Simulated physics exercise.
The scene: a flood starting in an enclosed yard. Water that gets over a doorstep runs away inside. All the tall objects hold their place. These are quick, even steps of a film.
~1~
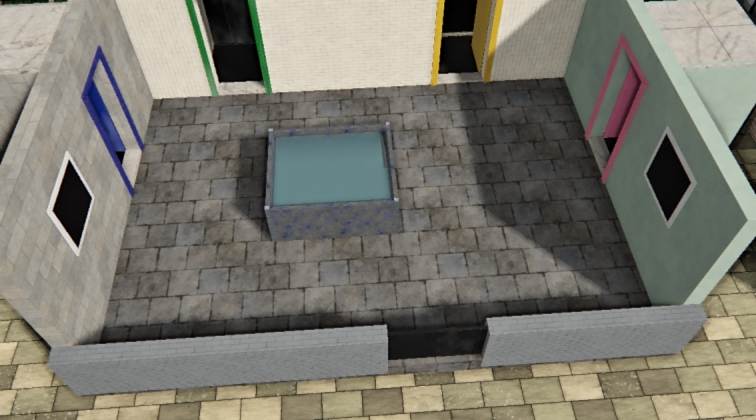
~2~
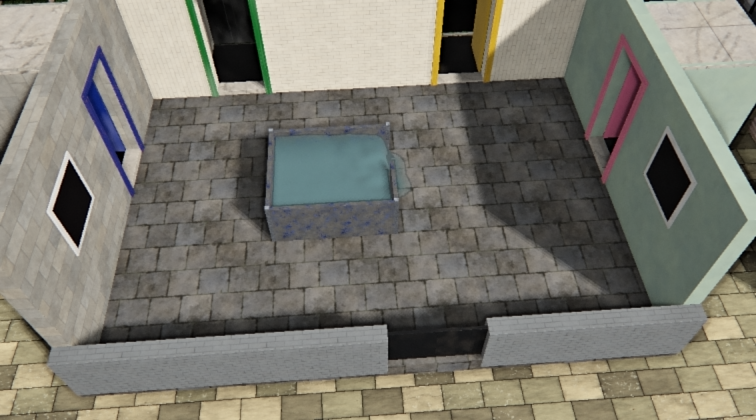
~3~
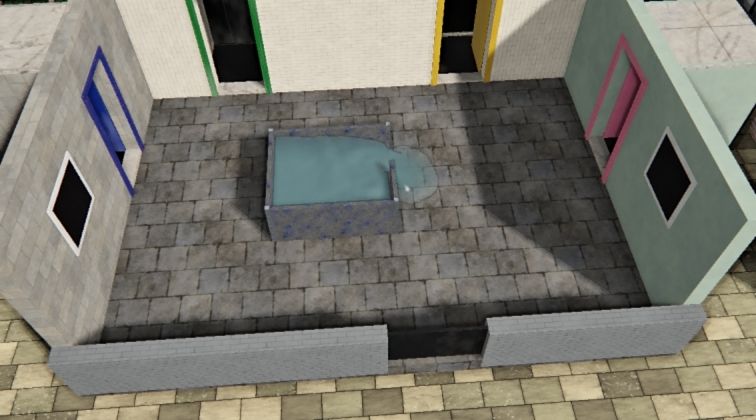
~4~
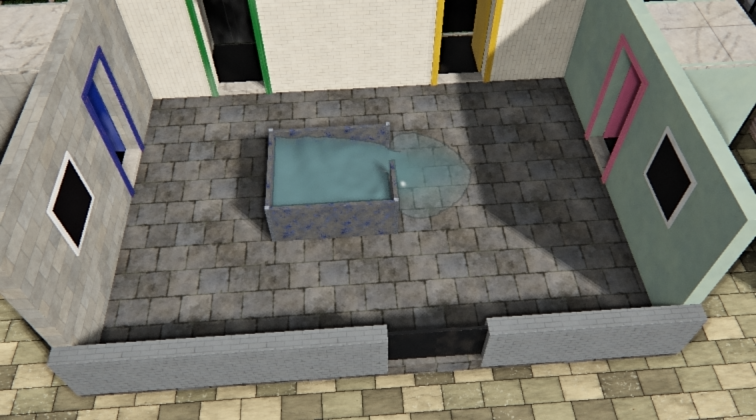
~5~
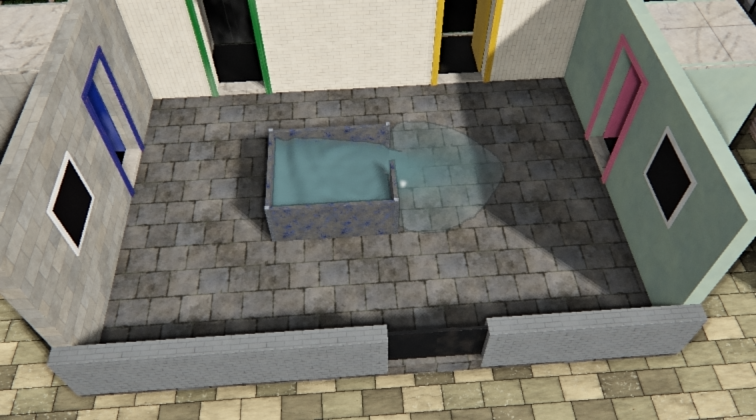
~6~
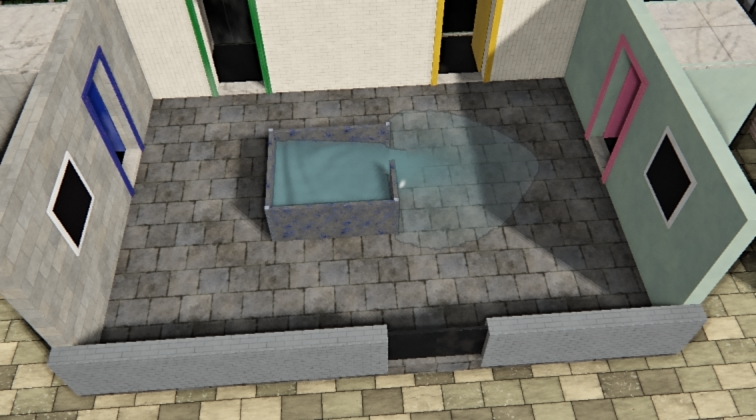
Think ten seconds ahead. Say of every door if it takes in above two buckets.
One by one: The yellow door takes more than that; the pink door takes more than that; the green door stays under that; the blue door stays under that.
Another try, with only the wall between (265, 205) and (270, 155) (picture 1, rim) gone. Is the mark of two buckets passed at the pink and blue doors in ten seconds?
My reading: The pink one keeps below it, the blue one passes that mark.
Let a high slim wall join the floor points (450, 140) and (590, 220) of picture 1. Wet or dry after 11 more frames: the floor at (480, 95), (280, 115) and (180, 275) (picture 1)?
One after the other: Covered, dry, free of water.
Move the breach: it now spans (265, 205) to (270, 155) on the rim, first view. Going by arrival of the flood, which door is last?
Last comes the pink one.
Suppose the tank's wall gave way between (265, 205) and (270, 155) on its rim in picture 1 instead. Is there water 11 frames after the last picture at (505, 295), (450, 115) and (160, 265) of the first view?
One after the other: No water, not flooded, covered.
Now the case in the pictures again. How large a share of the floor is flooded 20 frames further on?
Some 35 per cent.
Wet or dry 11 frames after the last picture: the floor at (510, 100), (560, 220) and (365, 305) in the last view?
As listed: Under water, covered, free of water.
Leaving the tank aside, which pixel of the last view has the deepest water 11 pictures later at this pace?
I would point to (562, 91).
A moment on, water covers 30 % of the floor; the yellow door wet at the sill, nothing in, the pink door under two buckets in, the green door not reached, the blue door not reached.
Next, water covers 35 % of the floor; the yellow door over two buckets in, the pink door over two buckets in, the green door not reached, the blue door not reached.
Then, water covers 35 % of the floor; the yellow door over two buckets in, the pink door far over two buckets in, the green door not reached, the blue door not reached.
Later, water covers 55 % of the floor; the yellow door far over two buckets in, the pink door far over two buckets in, the green door not reached, the blue door not reached.
In the end, water covers 80 % of the floor; the yellow door far over two buckets in, the pink door far over two buckets in, the green door wet at the sill, nothing in, the blue door not reached.
